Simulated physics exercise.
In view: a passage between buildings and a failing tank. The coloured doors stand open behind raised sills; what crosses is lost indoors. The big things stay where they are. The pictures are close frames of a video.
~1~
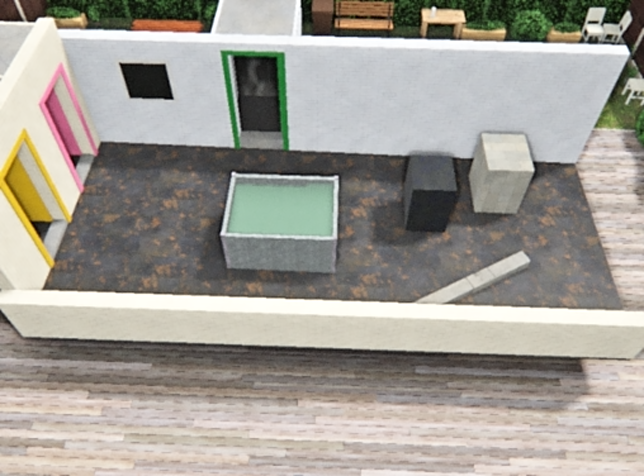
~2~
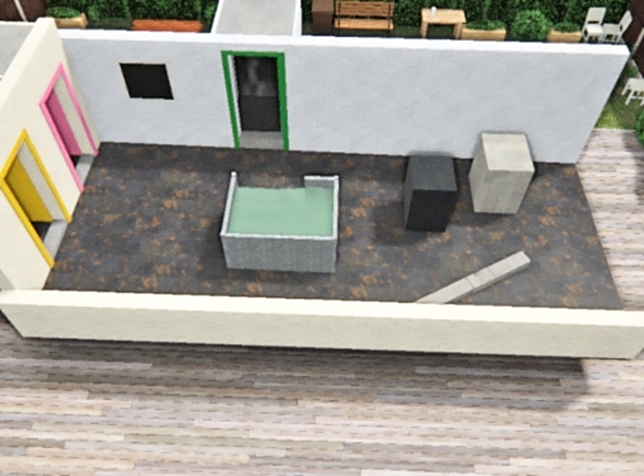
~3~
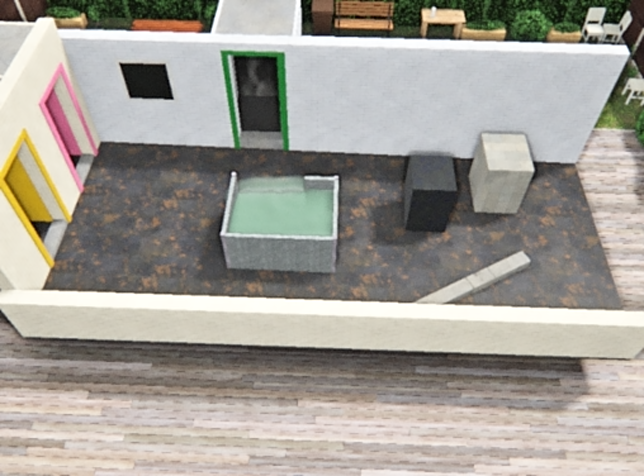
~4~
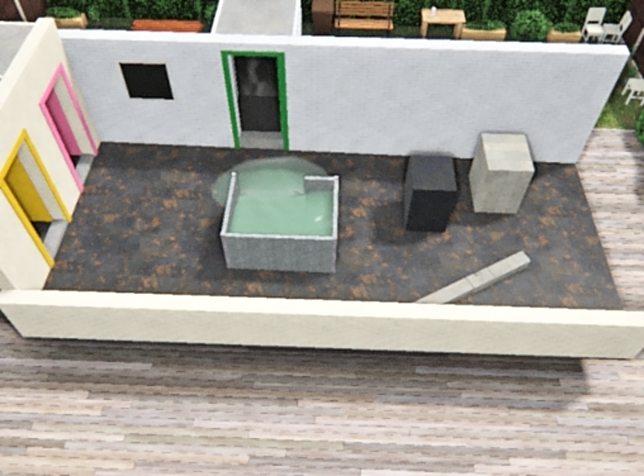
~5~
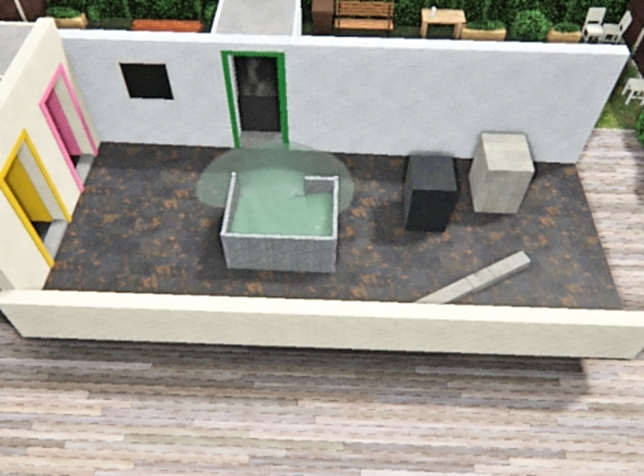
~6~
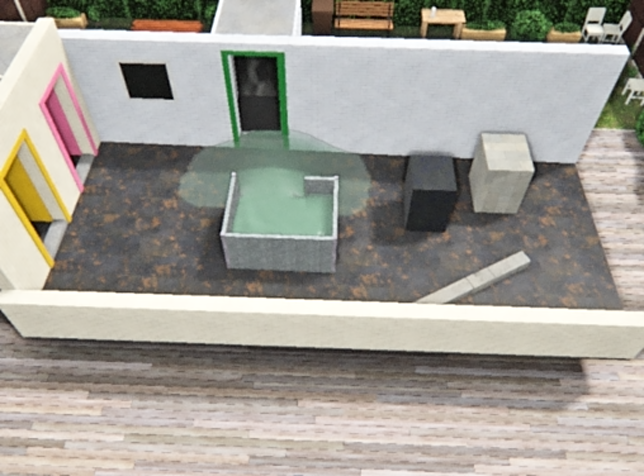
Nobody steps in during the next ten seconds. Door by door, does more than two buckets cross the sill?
In the end: The yellow door stays under that; the pink door takes more than that; the green door takes more than that.
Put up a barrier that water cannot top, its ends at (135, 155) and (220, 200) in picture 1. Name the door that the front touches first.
First comes the door marked green.
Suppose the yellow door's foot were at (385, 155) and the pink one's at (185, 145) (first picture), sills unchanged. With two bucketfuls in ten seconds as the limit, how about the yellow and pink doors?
My reading: The yellow door lets less in; the pink door floods.
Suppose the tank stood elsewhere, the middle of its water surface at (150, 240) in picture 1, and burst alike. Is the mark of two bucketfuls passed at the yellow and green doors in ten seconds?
Then: The yellow one takes less, the green one lets less in.
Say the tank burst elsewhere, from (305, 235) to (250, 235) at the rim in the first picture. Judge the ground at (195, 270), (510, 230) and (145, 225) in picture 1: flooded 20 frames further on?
As listed: Wet, flooded, flooded.
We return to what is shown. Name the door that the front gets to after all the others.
That is the door marked yellow.
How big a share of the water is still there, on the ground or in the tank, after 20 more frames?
Close to 86 %.
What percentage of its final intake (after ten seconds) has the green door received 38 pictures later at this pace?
Near 100 in a hundred.
A moment on, water covers 20 % of the floor; the yellow door not reached, the pink door not reached, the green door over two buckets in.
Next, water covers 30 % of the floor; the yellow door not reached, the pink door under two buckets in, the green door far over two buckets in.
Then, water covers 50 % of the floor; the yellow door wet at the sill, nothing in, the pink door far over two buckets in, the green door far over two buckets in.
Later, water covers 70 % of the floor; the yellow door wet at the sill, nothing in, the pink door far over two buckets in, the green door far over two buckets in.
In the end, water covers 80 % of the floor; the yellow door wet at the sill, nothing in, the pink door far over two buckets in, the green door far over two buckets in.
